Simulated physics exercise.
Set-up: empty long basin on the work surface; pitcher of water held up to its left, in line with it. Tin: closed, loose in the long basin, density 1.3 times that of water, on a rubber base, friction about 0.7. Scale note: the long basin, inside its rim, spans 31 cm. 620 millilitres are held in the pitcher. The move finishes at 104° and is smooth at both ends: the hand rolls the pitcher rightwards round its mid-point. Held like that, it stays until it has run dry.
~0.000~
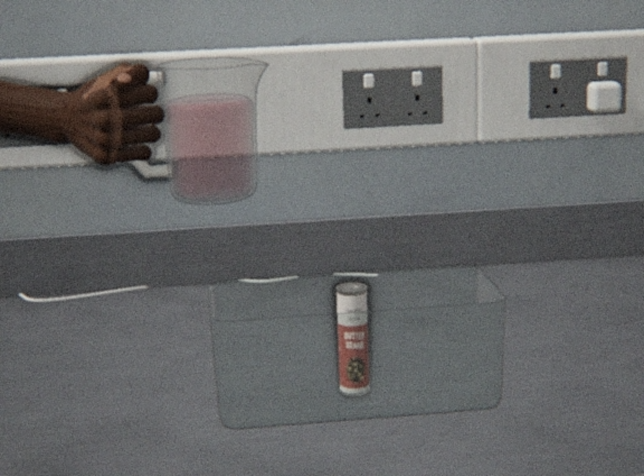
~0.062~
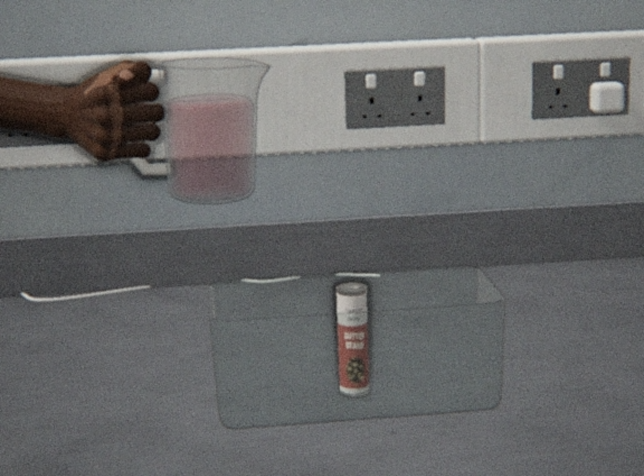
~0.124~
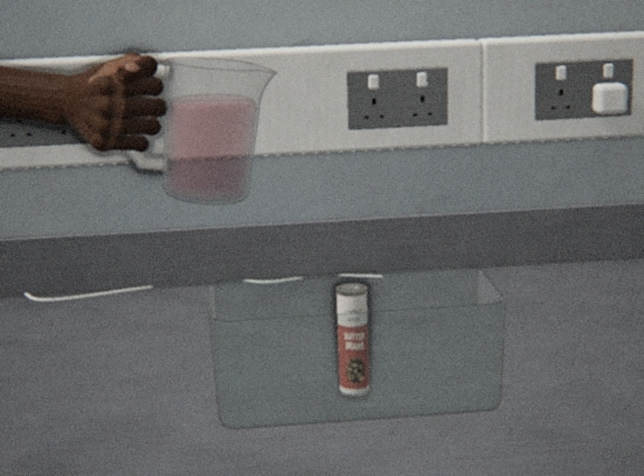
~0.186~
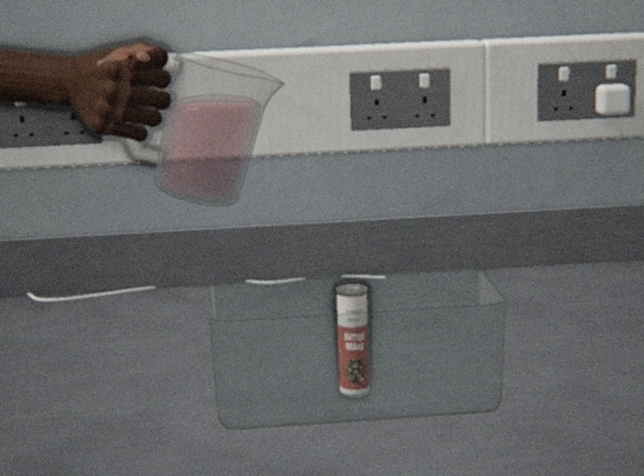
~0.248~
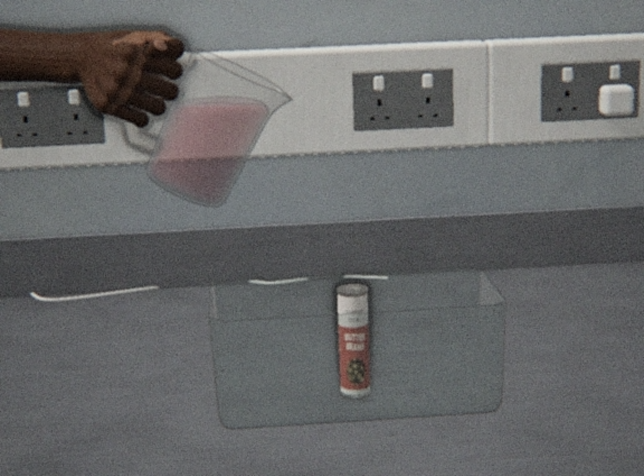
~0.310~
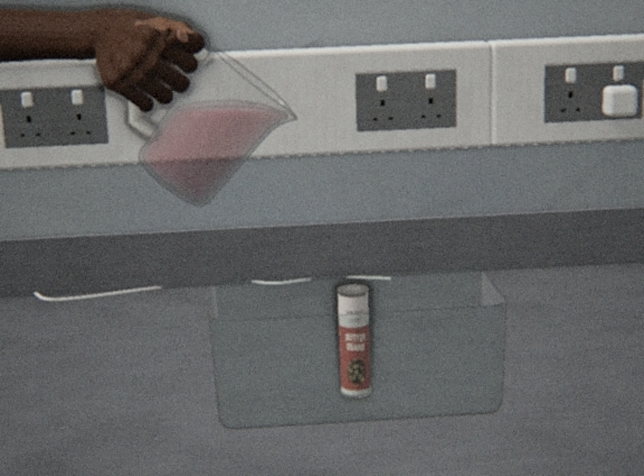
A hand held a clear pitcher of pink liquid up near a wall with sockets, then steadily tilted it well over to the right, above a clear basin with a red-and-white tin standing inside.
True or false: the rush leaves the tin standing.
True.
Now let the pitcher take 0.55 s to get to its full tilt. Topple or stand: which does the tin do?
After the tilt, the tin is still standing.
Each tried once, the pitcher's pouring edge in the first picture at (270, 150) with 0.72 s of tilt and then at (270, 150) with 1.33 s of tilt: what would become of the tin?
Run one: It tumbles. Run two: It tumbles.
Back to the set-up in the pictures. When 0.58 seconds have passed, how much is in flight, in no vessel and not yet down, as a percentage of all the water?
I'd put it at about 28 percent.
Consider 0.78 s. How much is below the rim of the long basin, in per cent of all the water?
About 50 %.
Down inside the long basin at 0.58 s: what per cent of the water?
4 %, give or take.
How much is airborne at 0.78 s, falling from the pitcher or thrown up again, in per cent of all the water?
Close to 28 per cent.
Then, 0.58 s in, the tilt is 95° and 68 per cent is still to pour; the tin stands where it began.
Then, 0.78 s in, the tilt is 104° and 22 per cent is still to pour; the tin stands where it began.
Then, 0.99 s in, the tilt is 104° and 4 per cent is still to pour; the tin stands where it began.
Then, 1.22 s in, the tilt is 104° and 0 per cent is still to pour; the tin stands where it began.
Finally, the tin stands where it began.
